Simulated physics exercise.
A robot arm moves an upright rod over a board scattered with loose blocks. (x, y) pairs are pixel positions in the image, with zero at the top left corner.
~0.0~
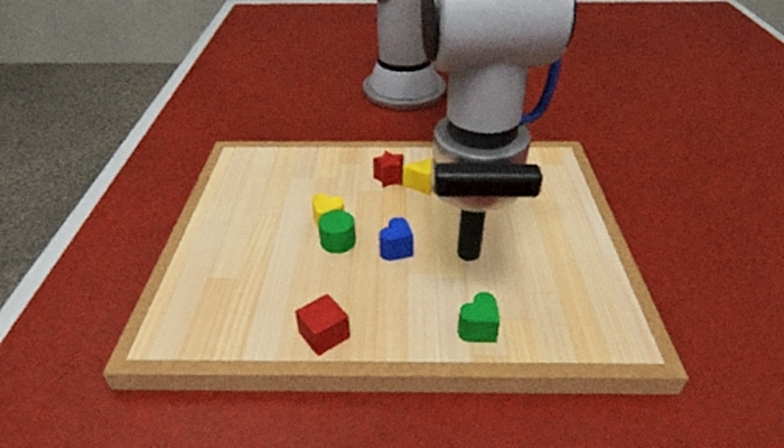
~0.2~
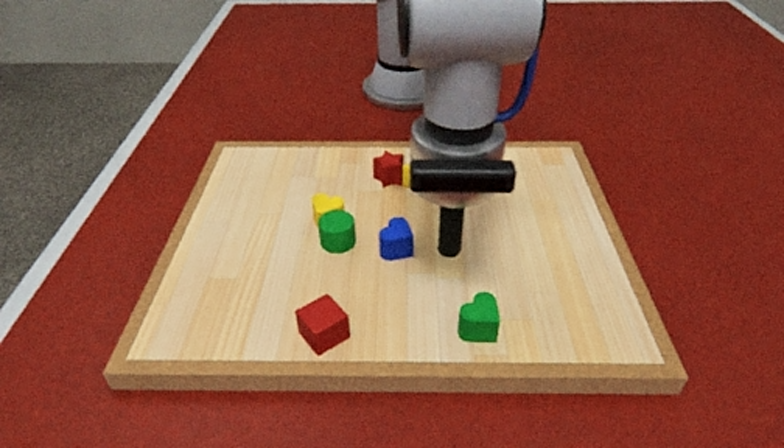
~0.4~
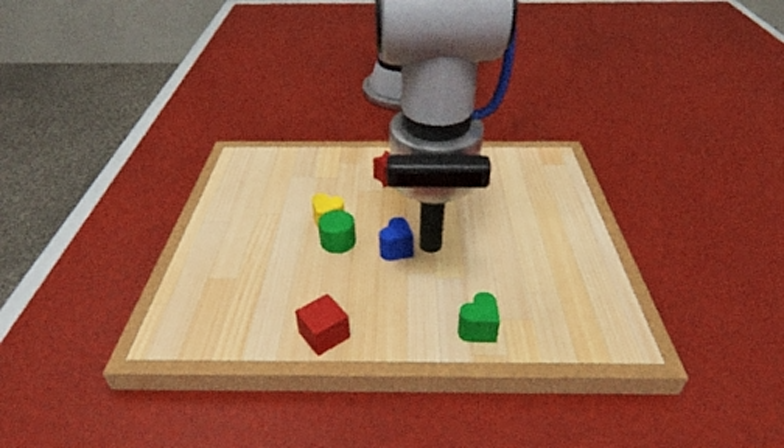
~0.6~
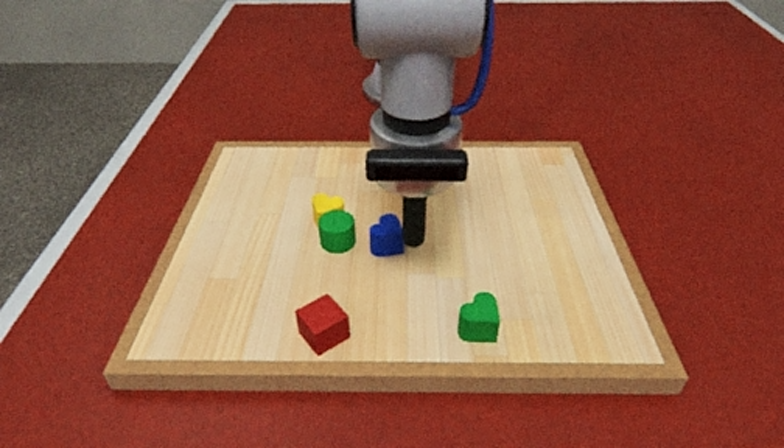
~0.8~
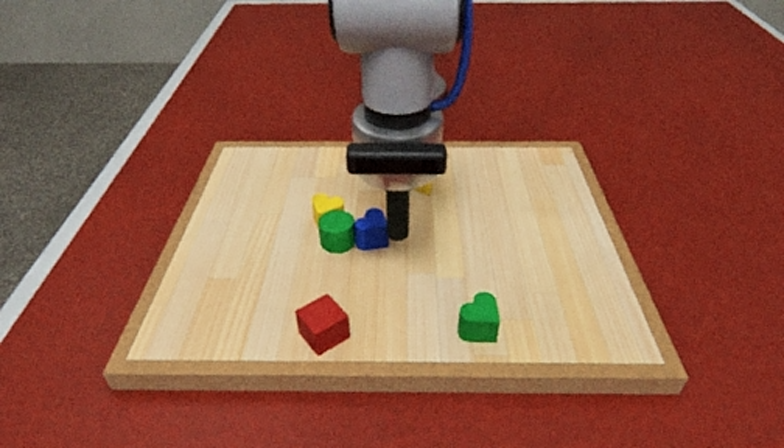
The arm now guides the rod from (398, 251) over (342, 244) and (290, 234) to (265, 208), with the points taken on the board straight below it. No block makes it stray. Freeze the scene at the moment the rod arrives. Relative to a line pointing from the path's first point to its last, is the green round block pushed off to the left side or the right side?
Its sideways move is to the left.
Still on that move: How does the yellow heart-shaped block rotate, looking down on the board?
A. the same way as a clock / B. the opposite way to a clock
A
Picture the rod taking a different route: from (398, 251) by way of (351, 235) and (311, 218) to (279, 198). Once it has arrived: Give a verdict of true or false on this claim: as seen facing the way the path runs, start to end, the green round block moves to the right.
The statement is incorrect.
What follows on the original path. One third of the way, rod at (340, 229); yellow heart-shaped block at (322, 199), turned 25° clockwise; green round block at (312, 219); blue heart-shaped block at (351, 206), turned 15° anticlockwise.
Two thirds of the way, rod at (287, 219); yellow heart-shaped block at (322, 199), turned 30° clockwise; green round block at (259, 210); blue heart-shaped block at (351, 206), turned 15° anticlockwise.
At the end, rod at (262, 193); yellow heart-shaped block at (322, 199), turned 30° clockwise; green round block at (238, 204); blue heart-shaped block at (351, 206), turned 15° anticlockwise.
